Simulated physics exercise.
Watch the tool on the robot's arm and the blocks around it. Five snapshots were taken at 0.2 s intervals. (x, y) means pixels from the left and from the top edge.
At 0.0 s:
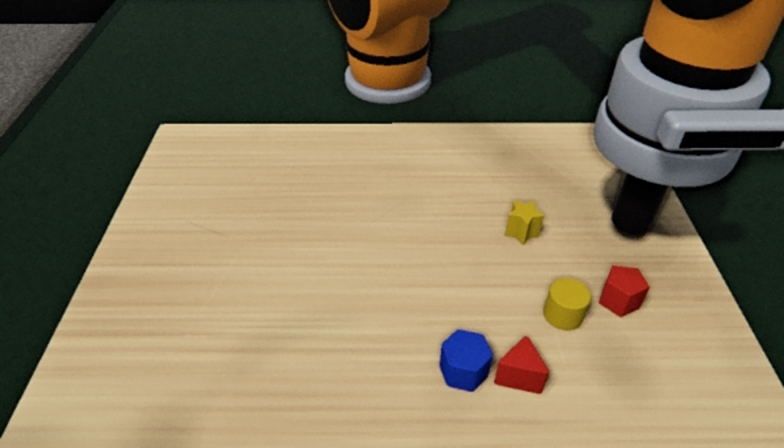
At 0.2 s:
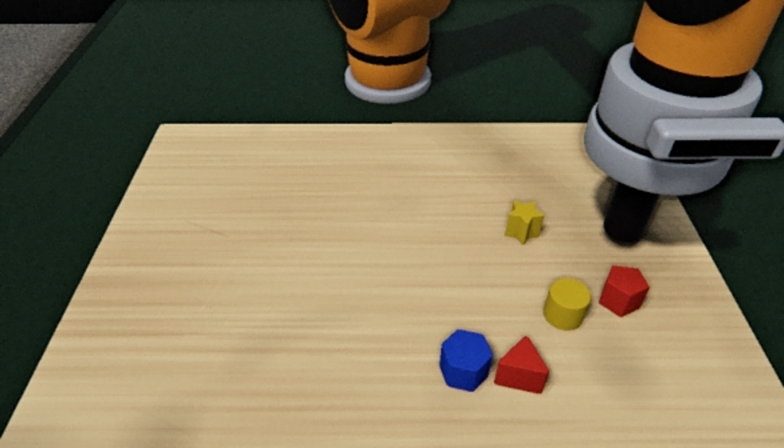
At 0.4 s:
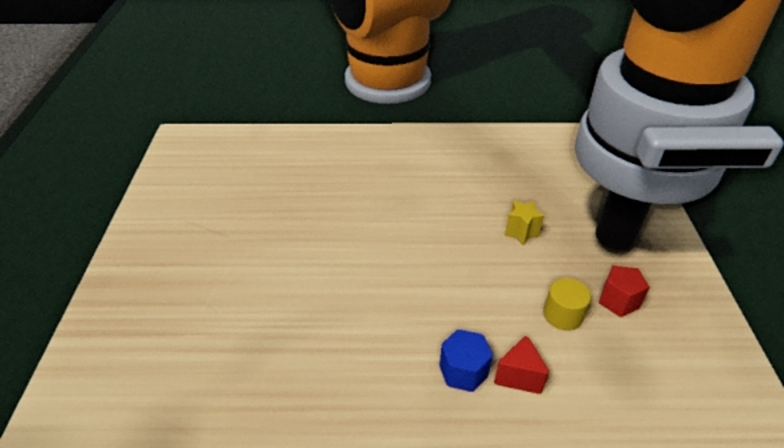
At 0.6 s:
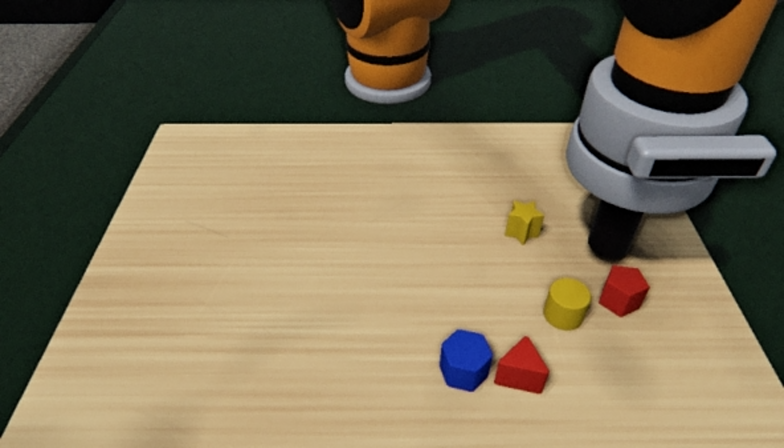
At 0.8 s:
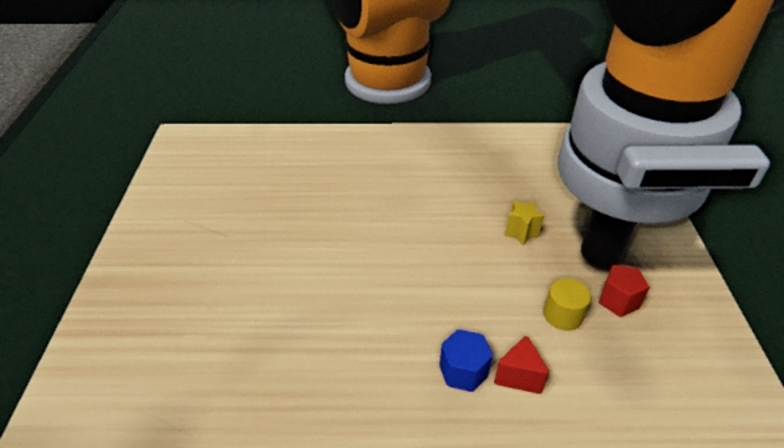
An orange and grey robot arm with a black tool reaches over the right side of a pale wooden board, seen from above at an angle against dark green. A yellow star, yellow cylinder, red pentagon, blue hexagon and red triangle sit toward the board's right half, near another orange base behind. The tool slides slightly down and left toward the pentagon, while the blocks and camera stay still.
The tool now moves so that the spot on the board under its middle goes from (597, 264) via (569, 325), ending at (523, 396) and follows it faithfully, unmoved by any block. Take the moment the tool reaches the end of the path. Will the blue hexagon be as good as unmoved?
Final answer: No.
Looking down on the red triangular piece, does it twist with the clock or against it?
From the top: Counterclockwise.
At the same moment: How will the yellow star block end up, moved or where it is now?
It is untouched.
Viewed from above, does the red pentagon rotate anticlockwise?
In short: Yes.
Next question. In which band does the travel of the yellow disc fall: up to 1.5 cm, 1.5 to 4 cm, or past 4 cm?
More than 4 cm.
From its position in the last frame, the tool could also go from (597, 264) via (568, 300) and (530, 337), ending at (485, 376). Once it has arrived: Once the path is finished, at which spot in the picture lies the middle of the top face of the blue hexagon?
The middle of its upper face will lie at (441, 361).
What follows on the original path. One third of the way, tool at (584, 295); yellow disc at (561, 304); red pentagon at (631, 294), turned 65° anticlockwise.
Two thirds of the way, tool at (557, 338); red triangular piece at (511, 366), turned 50° anticlockwise; yellow disc at (518, 335); red pentagon at (631, 294), turned 65° anticlockwise.
At the end, tool at (526, 386); blue hexagon at (442, 348), turned 15° anticlockwise; red triangular piece at (494, 392), turned 20° anticlockwise; yellow star block still; yellow disc at (490, 346); red pentagon at (631, 294), turned 65° anticlockwise.
